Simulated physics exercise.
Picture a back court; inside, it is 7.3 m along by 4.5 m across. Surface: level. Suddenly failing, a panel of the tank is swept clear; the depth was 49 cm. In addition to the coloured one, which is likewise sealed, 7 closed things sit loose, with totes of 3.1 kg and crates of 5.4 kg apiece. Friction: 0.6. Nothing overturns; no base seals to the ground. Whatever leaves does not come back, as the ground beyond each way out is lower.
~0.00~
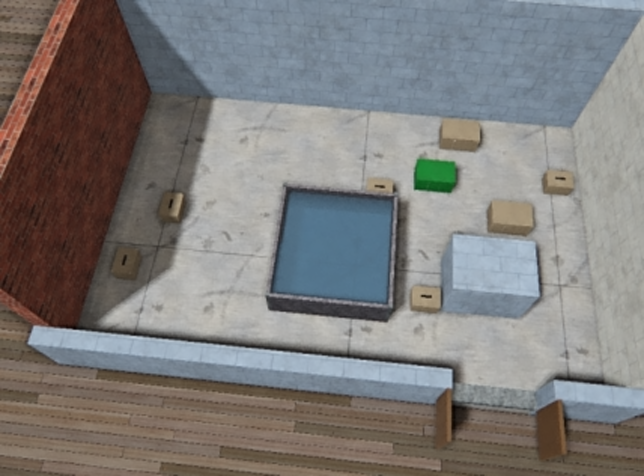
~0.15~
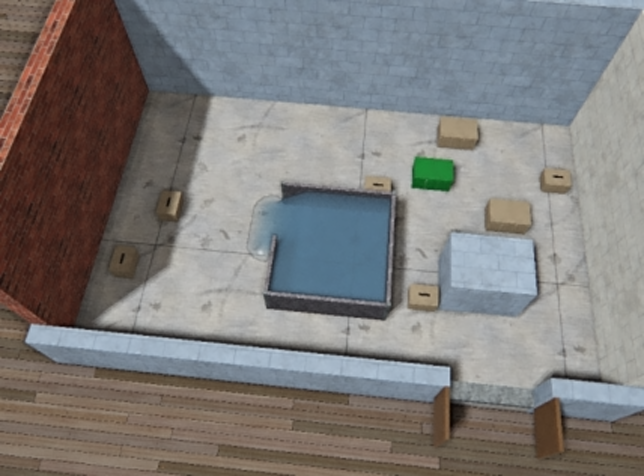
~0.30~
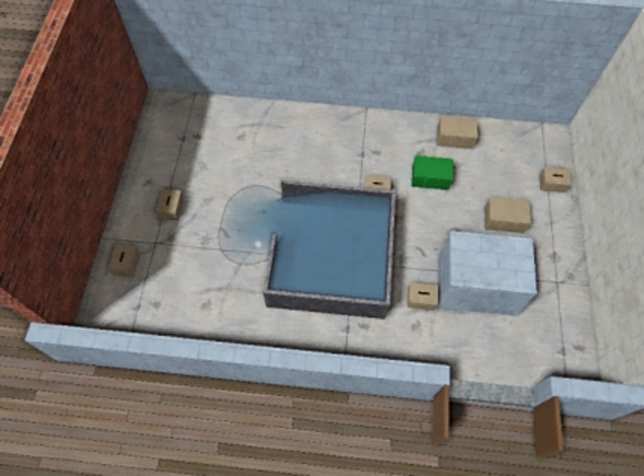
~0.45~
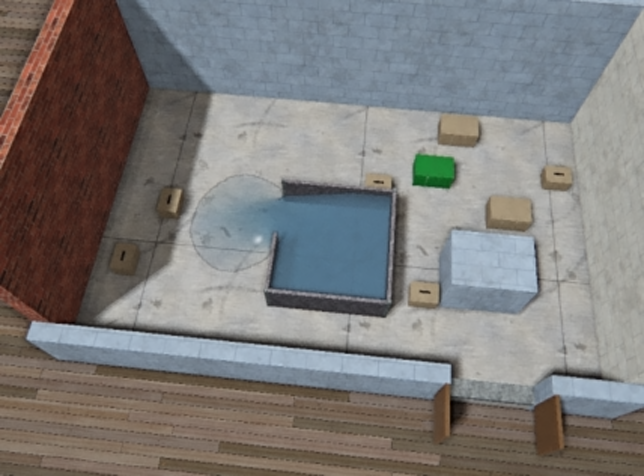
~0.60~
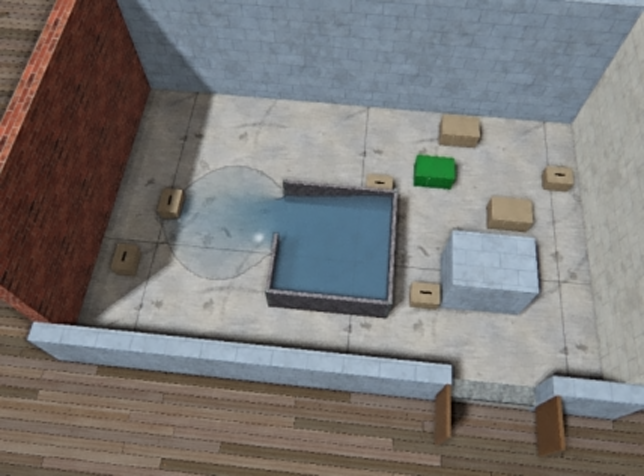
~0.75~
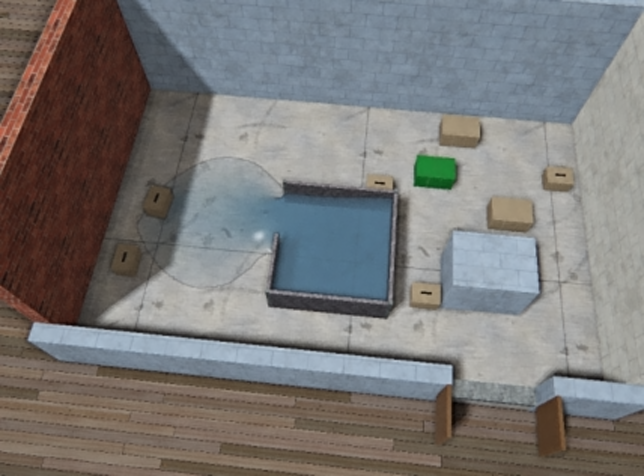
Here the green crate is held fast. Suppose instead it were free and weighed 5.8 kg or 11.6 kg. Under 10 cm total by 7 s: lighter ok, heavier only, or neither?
Only heavy suffices.
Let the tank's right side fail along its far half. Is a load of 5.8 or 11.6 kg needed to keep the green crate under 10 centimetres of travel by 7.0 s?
Then I'd expect neither mass to do.
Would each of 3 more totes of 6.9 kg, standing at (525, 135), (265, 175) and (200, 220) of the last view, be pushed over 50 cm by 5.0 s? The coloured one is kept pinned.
Order as listed: Inside the limit, inside the limit, outside the limit.
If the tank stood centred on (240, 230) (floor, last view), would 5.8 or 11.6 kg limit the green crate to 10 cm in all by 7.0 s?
For that case: Heavier one only.
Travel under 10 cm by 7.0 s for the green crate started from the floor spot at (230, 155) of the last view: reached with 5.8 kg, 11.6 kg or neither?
Going by the scene, both weights fall short.
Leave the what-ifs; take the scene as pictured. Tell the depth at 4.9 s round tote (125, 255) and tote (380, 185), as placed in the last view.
Some 4 cm at the first, some 1 cm at the second.
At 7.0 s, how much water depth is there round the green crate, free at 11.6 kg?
Close to 3 cm deep.
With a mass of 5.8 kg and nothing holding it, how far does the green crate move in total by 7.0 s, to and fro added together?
Around 30 cm in total.
After 1.4 s the green crate would be 0 cm from its start with 5.8 kg and 0 cm from its start with 11.6 kg; 0 cm of water round it then.
After 3.1 s the green crate would be 0 cm from its start with 5.8 kg and 0 cm from its start with 11.6 kg; 0 cm of water round it then.
After 4.9 s the green crate would be 0 cm from its start with 5.8 kg and 0 cm from its start with 11.6 kg; 0 cm of water round it then.
After 7.0 s the green crate would be 28 cm from its start with 5.8 kg and 0 cm from its start with 11.6 kg; 3 cm of water round it then.
